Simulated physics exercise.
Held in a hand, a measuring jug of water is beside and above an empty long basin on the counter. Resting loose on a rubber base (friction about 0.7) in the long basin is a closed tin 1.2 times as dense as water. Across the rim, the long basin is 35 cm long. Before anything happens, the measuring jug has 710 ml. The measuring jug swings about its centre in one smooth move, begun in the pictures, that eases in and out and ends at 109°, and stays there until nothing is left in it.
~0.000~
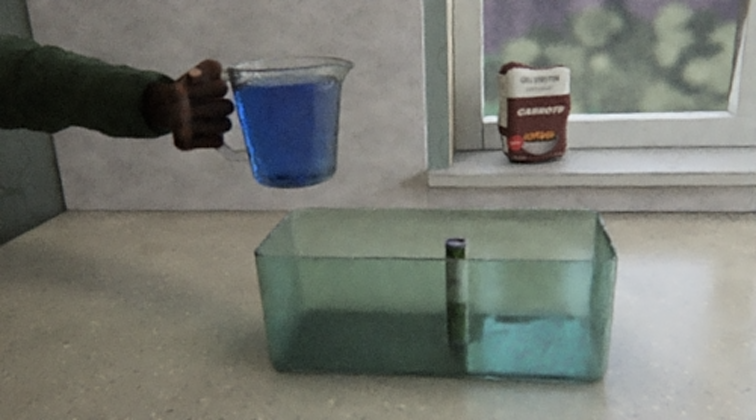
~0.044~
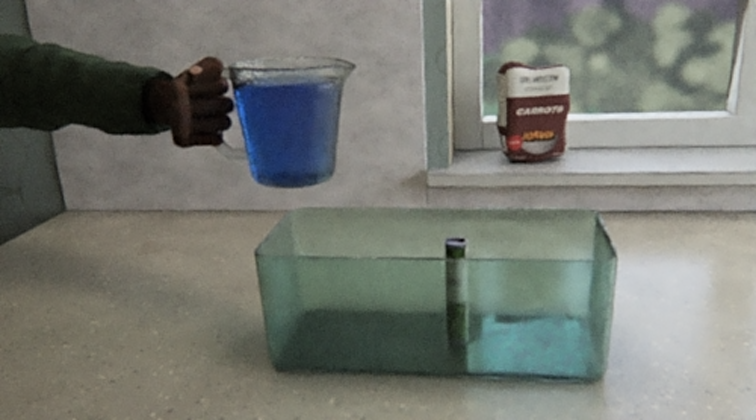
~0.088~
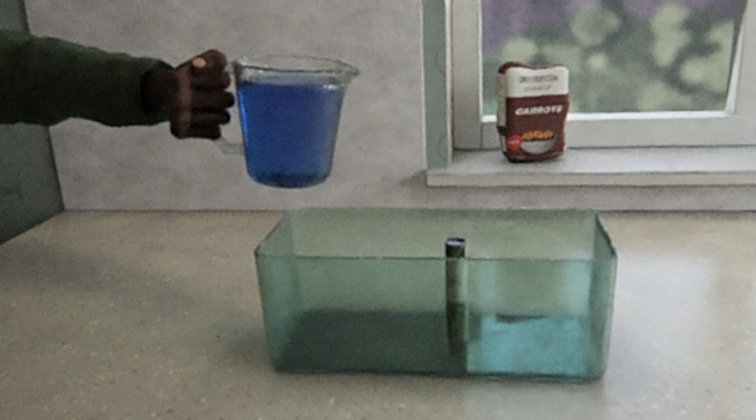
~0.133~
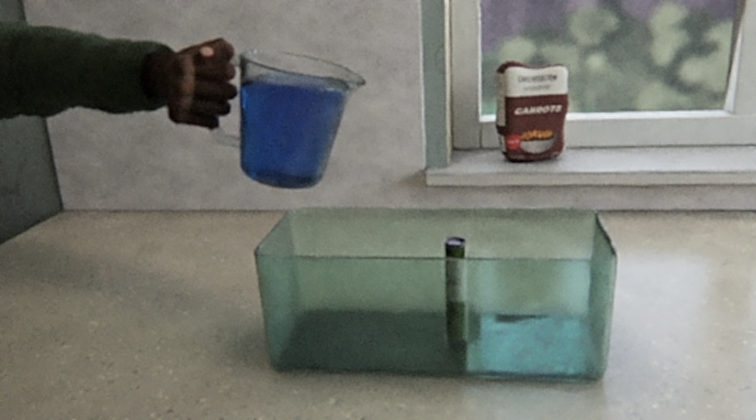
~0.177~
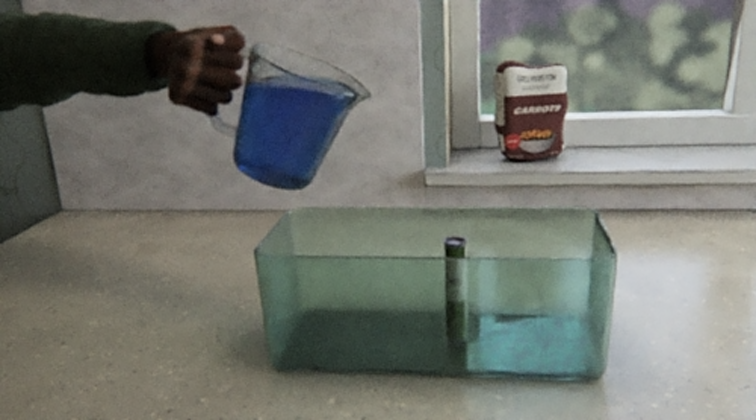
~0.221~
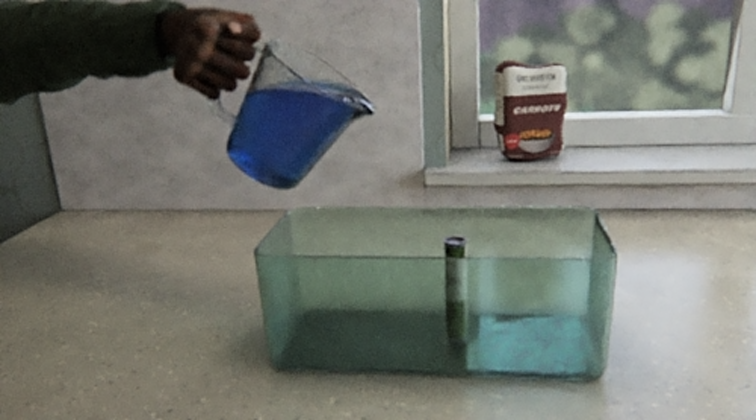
The clip opens on a hand at the left holding a clear measuring jug of blue liquid level above a long greenish basin on a counter. The hand then tilts the jug smoothly to the right, its spout dipping lower until the liquid reaches the pouring edge.
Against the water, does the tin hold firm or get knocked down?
It is upset.
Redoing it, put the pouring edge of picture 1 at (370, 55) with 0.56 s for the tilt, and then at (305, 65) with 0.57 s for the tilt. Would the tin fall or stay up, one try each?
First it goes over; then it keeps standing.
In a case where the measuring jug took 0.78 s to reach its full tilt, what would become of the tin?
Then the tin tumbles.
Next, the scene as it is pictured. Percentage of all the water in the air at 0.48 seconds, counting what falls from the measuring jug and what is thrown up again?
Roughly 22 percent.
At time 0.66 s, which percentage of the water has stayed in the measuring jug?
Close to 7 in a hundred.
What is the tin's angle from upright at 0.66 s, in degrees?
It tilts roughly 15° from upright.
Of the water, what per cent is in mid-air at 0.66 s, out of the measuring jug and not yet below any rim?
I'd say some 8 per cent is in the air.
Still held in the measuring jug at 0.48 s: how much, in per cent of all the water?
44 %.
By 0.48 s the tilt is 102° and 45 per cent is still to pour; the tin stands where it began.
By 0.66 s the tilt is 109° and 7 per cent is still to pour; the tin leans 16°.
By 0.86 s the tilt is 109° and 0 per cent is still to pour; the tin lies on its side.
By 1.07 s the tilt is 109° and 0 per cent is still to pour; the tin lies on its side.
At rest the tin lies on its side.
